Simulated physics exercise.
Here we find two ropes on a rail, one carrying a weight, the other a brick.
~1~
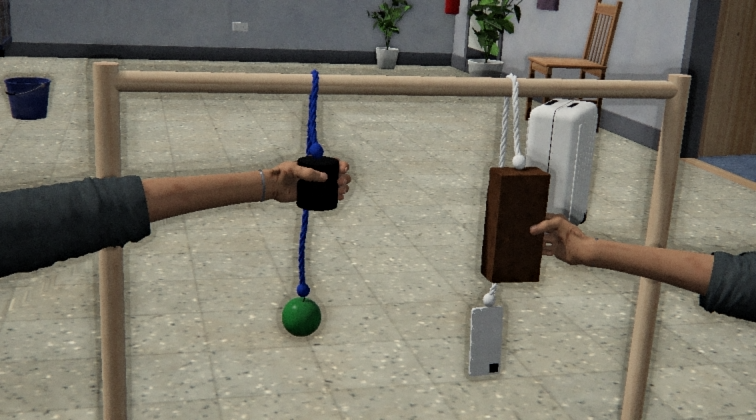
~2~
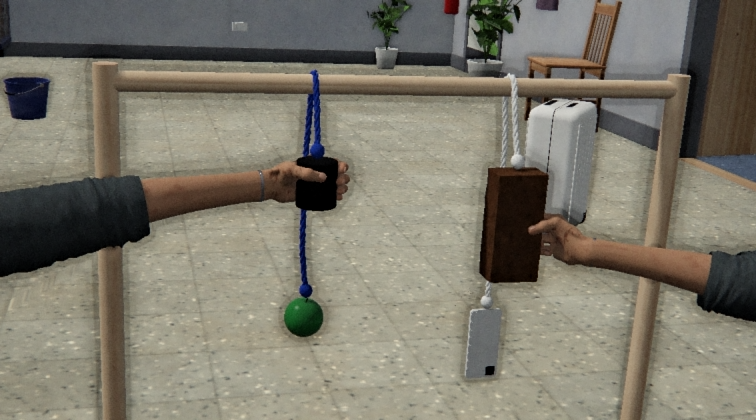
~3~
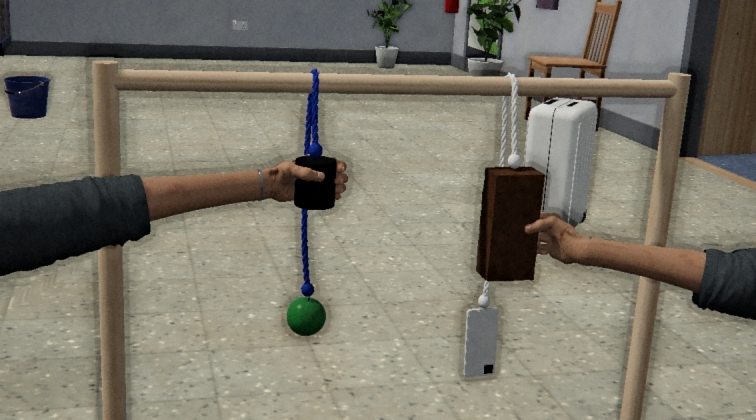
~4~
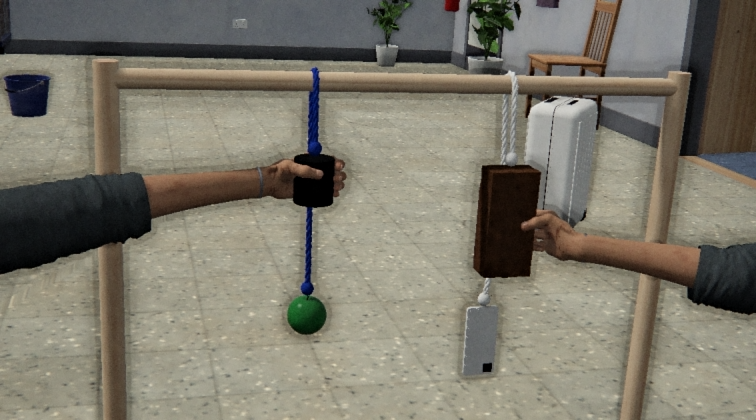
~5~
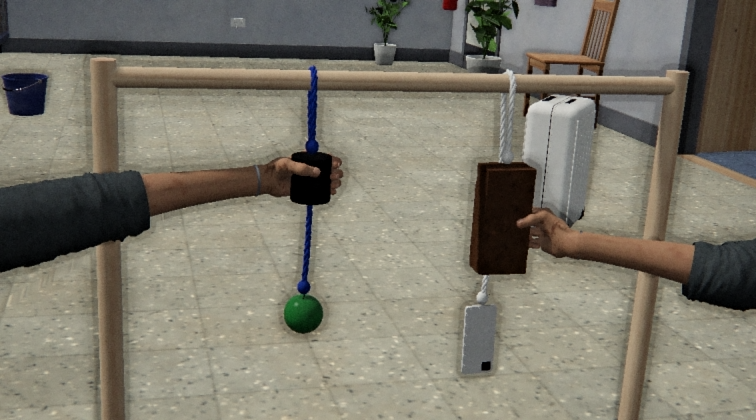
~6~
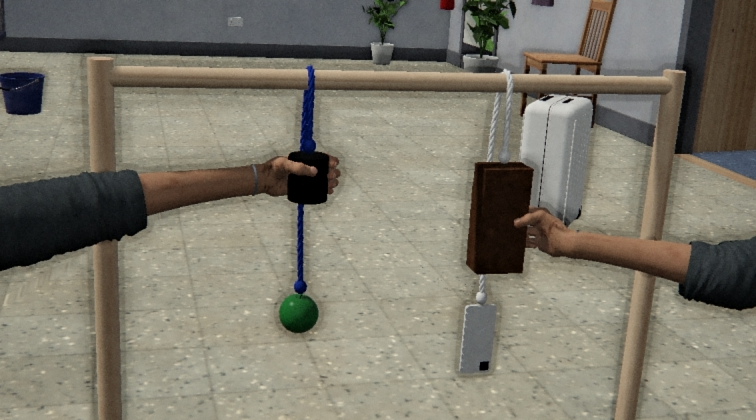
Two forearms in dark grey sleeves reach in from the left and right toward a wooden rail frame, seen from the front in a room with a speckled tiled floor. The left hand grips a black cylinder by a blue rope with a green ball below, while the right touches a brown brick above a pale phone on white rope. The hanging things sway slightly as the view shifts a little.
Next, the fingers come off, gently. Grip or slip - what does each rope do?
As I see it, most likely the weight will go down once released, most likely the brick will go down once released.
Then, 0.30 s past the final frame, weight dropping near (305, 254); brick dropping near (491, 293).
Then, 0.54 s past the final frame, weight on the floor; brick on the floor.
When it is over, weight on the floor; brick on the floor. The weight runs down to the floor and the brick drops.
